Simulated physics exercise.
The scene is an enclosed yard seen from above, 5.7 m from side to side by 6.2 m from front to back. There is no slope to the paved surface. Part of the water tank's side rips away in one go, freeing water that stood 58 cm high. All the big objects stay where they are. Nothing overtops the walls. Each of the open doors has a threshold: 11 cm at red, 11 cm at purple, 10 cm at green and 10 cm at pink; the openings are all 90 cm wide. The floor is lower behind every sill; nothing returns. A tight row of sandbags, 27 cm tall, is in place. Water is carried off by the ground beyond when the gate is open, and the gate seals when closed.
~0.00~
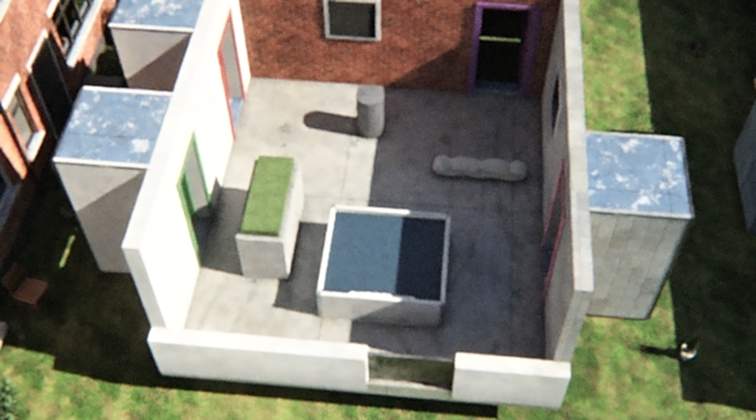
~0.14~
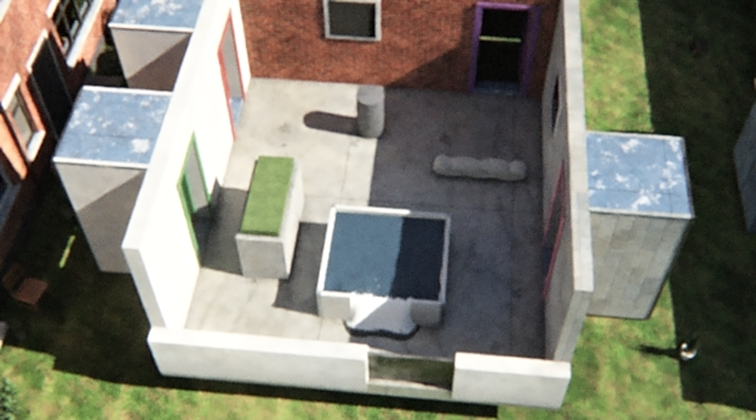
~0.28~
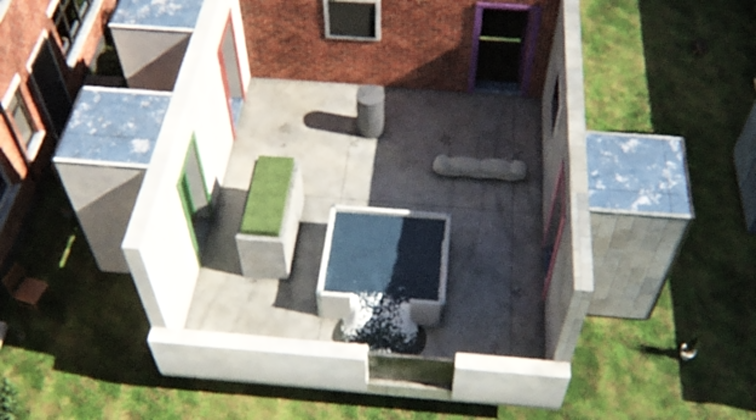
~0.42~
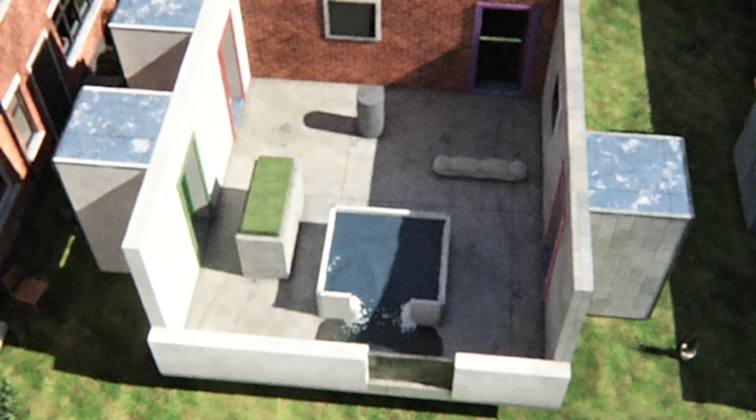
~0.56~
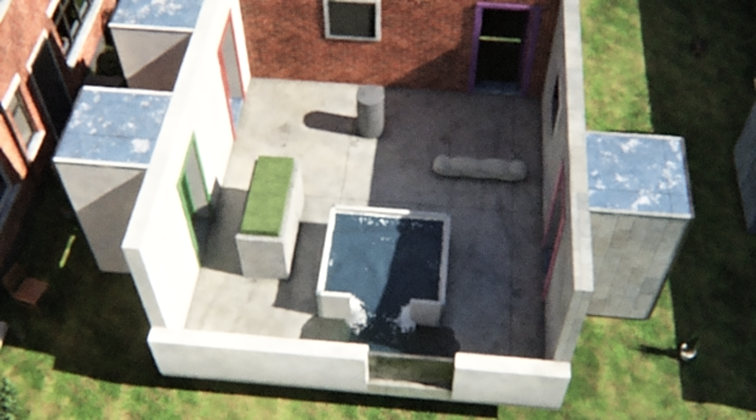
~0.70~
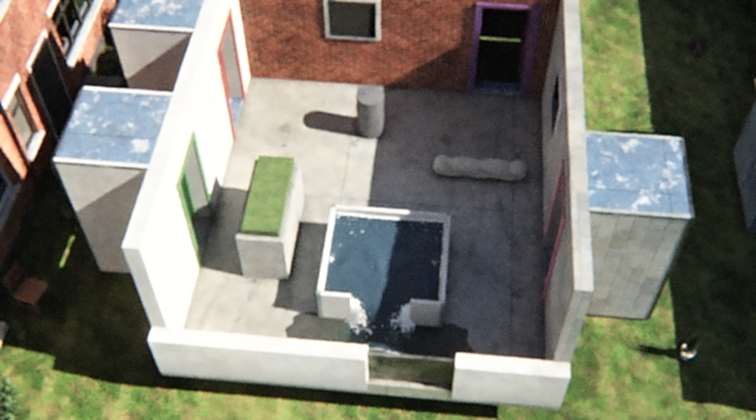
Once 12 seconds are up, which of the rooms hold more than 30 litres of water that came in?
Red door - 30 litres or less. Purple door - 30 litres or less. Green door - 30 litres or less. Pink door - 30 litres or less.
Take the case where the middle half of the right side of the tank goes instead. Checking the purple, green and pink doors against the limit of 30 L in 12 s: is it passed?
Then purple would come out on the low side, green on the low side and pink on the high side.
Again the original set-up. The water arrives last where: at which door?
Purple.
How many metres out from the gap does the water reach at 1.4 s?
I'd say around 3.0 m from the gap.
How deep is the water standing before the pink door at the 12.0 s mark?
About 3.0 cm.
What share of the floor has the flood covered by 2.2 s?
Roughly 25 % of the floor.
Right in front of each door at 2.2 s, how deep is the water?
Depth readings (cm): Red = 0; purple = 0; green = 6; pink = 8.
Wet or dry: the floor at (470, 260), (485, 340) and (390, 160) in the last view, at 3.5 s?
Well, the first is drenched, the next drenched, the last untouched by it.
After 1.4 s water covers 15 % of the floor and is deepest (43 cm) near (375, 359); red door not reached, purple door not reached, green door not reached, pink door not reached.
After 2.2 s water covers 25 % of the floor and is deepest (31 cm) near (374, 369); red door not reached, purple door not reached, green door 6 cm at the sill, 0 L in, pink door 8 cm at the sill, 0 L in.
After 3.5 s water covers 45 % of the floor and is deepest (24 cm) near (375, 359); red door not reached, purple door not reached, green door 9 cm at the sill, 2 L in, pink door 9 cm at the sill, 0 L in.
After 7.0 s water covers 90 % of the floor and is deepest (12 cm) near (374, 369); red door 4 cm at the sill, 0 L in, purple door 5 cm at the sill, 0 L in, green door 8 cm at the sill, 2 L in, pink door 5 cm at the sill, 1 L in.
After 12.0 s water covers 95 % of the floor and is deepest (10 cm) near (229, 161); red door 8 cm at the sill, 0 L in, purple door 6 cm at the sill, 0 L in, green door 5 cm at the sill, 2 L in, pink door 3 cm at the sill, 1 L in.
